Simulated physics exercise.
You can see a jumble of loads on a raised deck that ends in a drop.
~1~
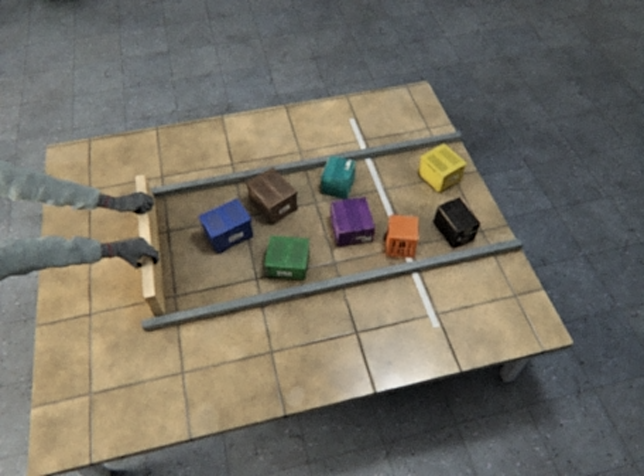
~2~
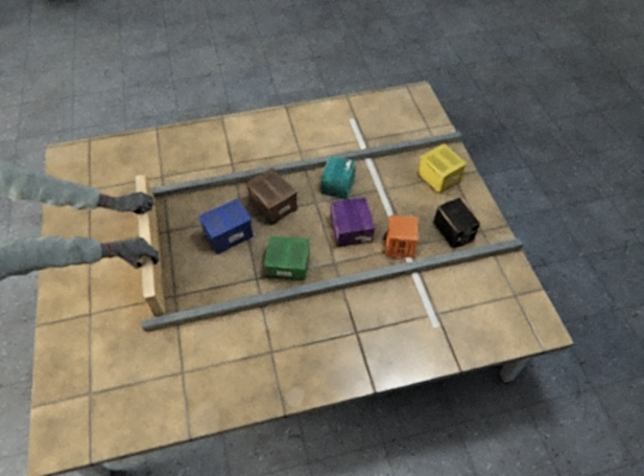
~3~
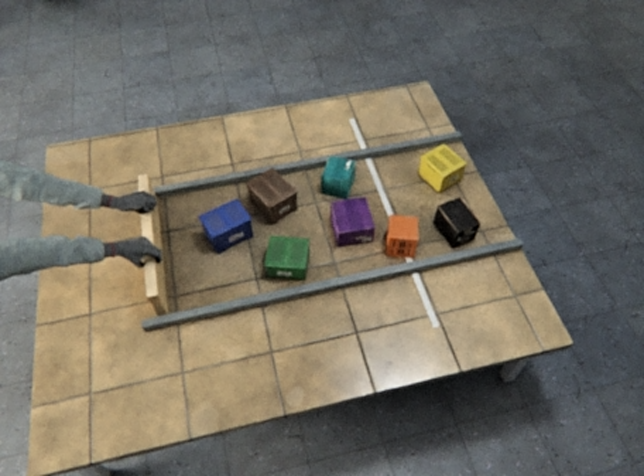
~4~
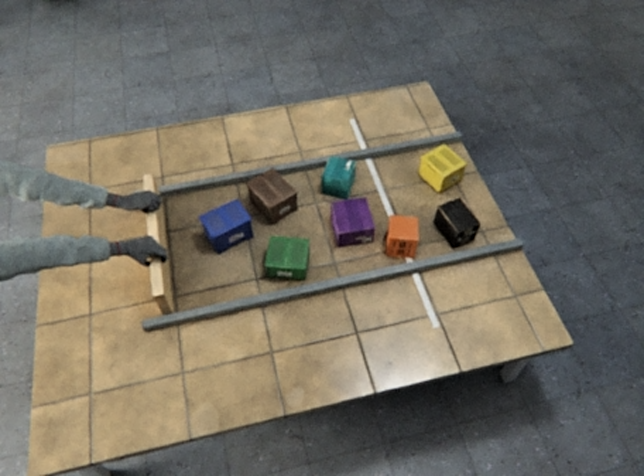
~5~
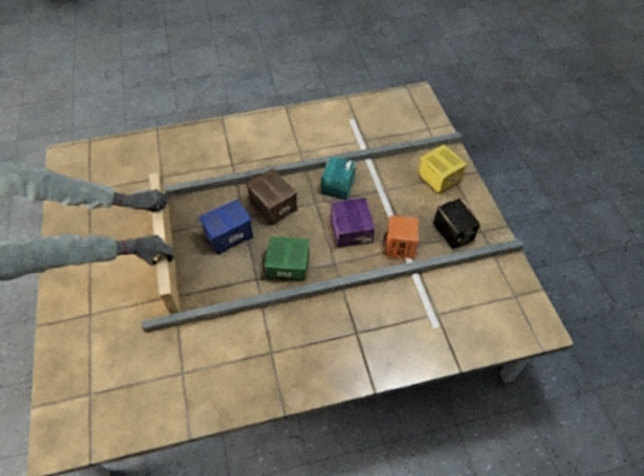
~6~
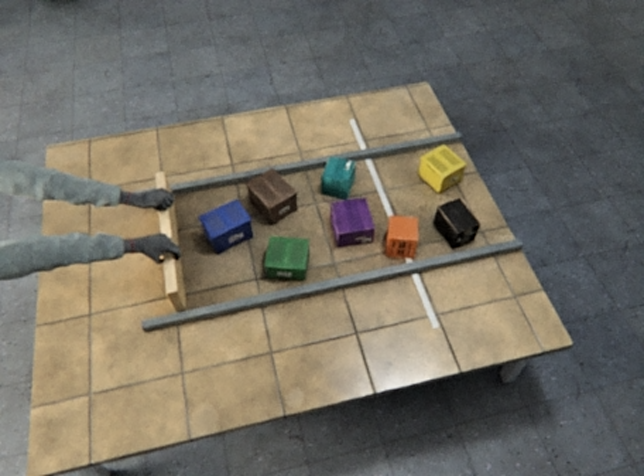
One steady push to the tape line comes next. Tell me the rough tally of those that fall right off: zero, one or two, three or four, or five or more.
Honestly, the ones lost over the side add up to nothing at all.
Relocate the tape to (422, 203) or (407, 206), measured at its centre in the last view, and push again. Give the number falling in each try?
You'd count 2 the first time and 0 the second.
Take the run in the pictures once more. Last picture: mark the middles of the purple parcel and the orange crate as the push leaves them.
The purple parcel comes to rest at (449, 202), and the orange crate comes to rest at (458, 236).
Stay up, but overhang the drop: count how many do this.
The total here is 0.
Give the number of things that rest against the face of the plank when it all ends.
My count gives 3.
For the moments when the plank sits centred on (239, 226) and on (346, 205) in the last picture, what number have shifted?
Counts: 2 and 6.
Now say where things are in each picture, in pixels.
The first frame shows yellow tote (441, 169); black box (456, 223); orange crate (402, 236); plank (150, 244); tape (388, 209).
The second frame shows black box (456, 223); green tote (288, 258).
The third frame shows orange crate (402, 237); purple parcel (352, 222).
The fourth frame shows yellow tote (442, 169); brown tote (273, 196).
The fifth frame shows black box (456, 223); turquoise parcel (339, 178).
The sixth frame shows yellow tote (441, 170); black box (456, 223); orange crate (402, 237); plank (170, 240); tape (388, 209).
Early on, none off yet; yellow tote at rest near (441, 170); black box at rest near (456, 223); orange crate at rest near (402, 237).
A while later, none off yet; yellow tote at rest near (441, 170); black box at rest near (456, 223); orange crate travelled a little near (414, 238).
Finally, the number that fall off is zero.
